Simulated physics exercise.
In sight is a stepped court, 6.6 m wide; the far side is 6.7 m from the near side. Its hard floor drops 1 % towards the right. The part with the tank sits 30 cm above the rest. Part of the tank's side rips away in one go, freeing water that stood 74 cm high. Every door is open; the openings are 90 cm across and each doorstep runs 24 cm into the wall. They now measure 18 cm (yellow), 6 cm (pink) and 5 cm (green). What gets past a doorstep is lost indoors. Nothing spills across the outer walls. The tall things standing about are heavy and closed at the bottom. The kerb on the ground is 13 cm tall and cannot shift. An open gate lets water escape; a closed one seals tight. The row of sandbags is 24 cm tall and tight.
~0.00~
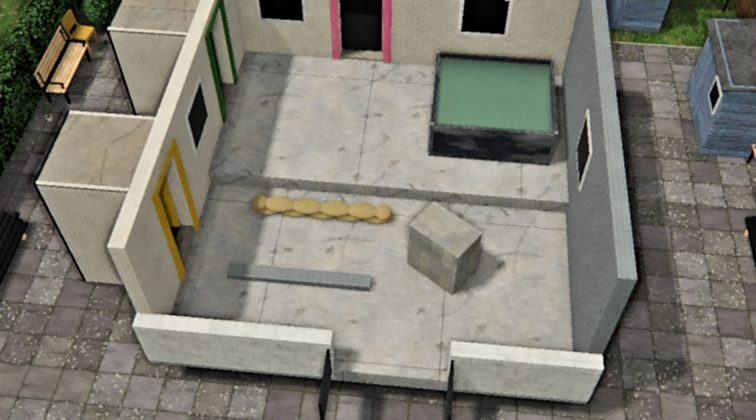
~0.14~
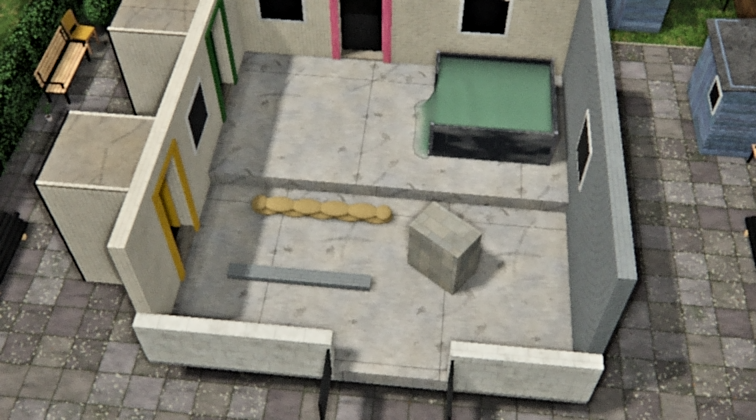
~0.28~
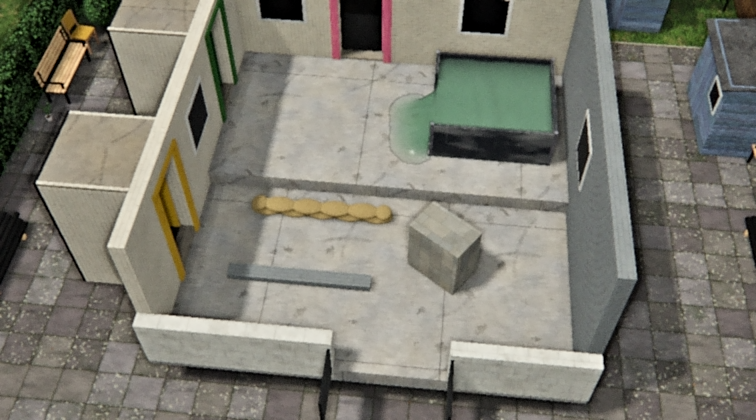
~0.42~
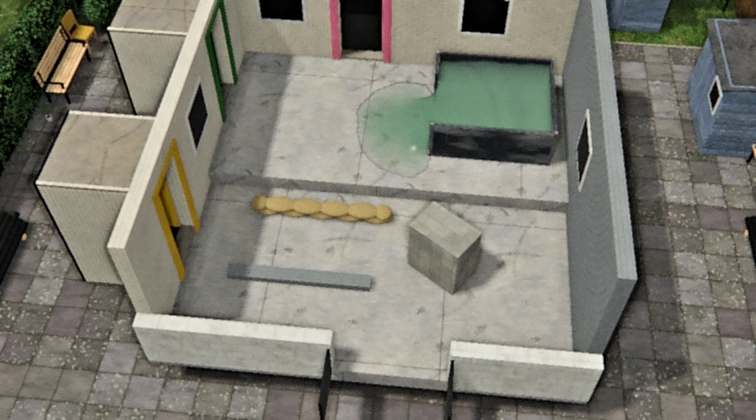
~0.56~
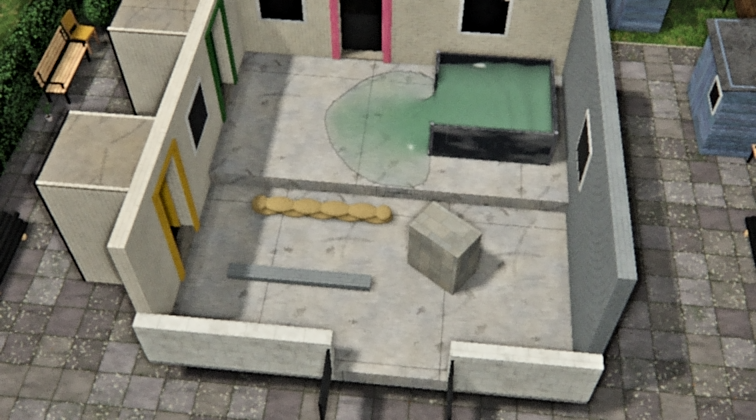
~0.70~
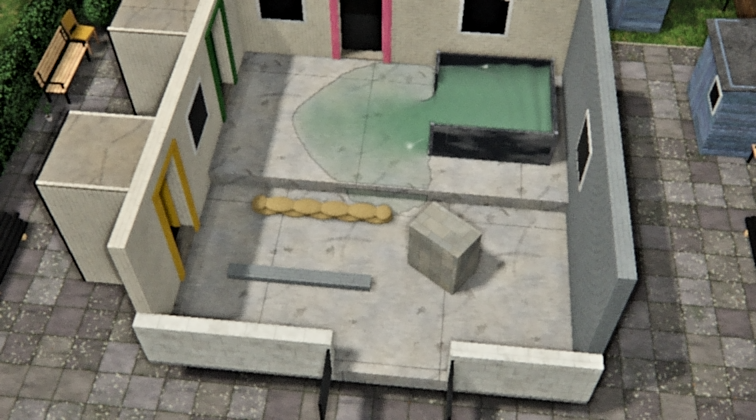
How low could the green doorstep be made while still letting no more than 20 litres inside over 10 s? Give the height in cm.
Some 22 cm above the ground.
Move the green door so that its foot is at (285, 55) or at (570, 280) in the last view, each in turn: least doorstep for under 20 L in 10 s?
Roughly 19 and 11.0 cm.
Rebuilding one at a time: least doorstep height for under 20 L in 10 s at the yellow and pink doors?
Roughly 7.0 cm at yellow and 6.5 cm at pink.
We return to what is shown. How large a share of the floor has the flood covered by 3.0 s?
Near 45 per cent is wet.
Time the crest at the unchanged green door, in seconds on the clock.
At about 2.8 s.
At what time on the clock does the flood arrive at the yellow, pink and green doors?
Arrival: Yellow 2.0 s, pink 0.8 s, green 1.1 s.
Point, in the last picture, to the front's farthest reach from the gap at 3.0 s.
Around (165, 339).
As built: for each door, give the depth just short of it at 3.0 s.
In cm: Yellow 12, pink 6, green 25.
After 1.4 s water covers 35 % of the floor, deepest (40 cm) near (428, 136); 9 cm at the green door, 14 litres in over its 5 cm doorstep.
After 3.0 s water covers 45 % of the floor, deepest (41 cm) near (220, 187); 25 cm at the green door, 197 litres in over its 5 cm doorstep.
After 10.0 s water covers 85 % of the floor, deepest (18 cm) near (295, 201); 4 cm at the green door, 374 litres in over its 5 cm doorstep.
At the green door as built, the water arrived by 1.1 s and peaked near 25 cm at 2.8 s.
Run again over the same 10 s with other heights there, 50 litres in over 19 cm, 3 litres over 26 cm. The limit of 20 litres is kept from about 22 cm up.
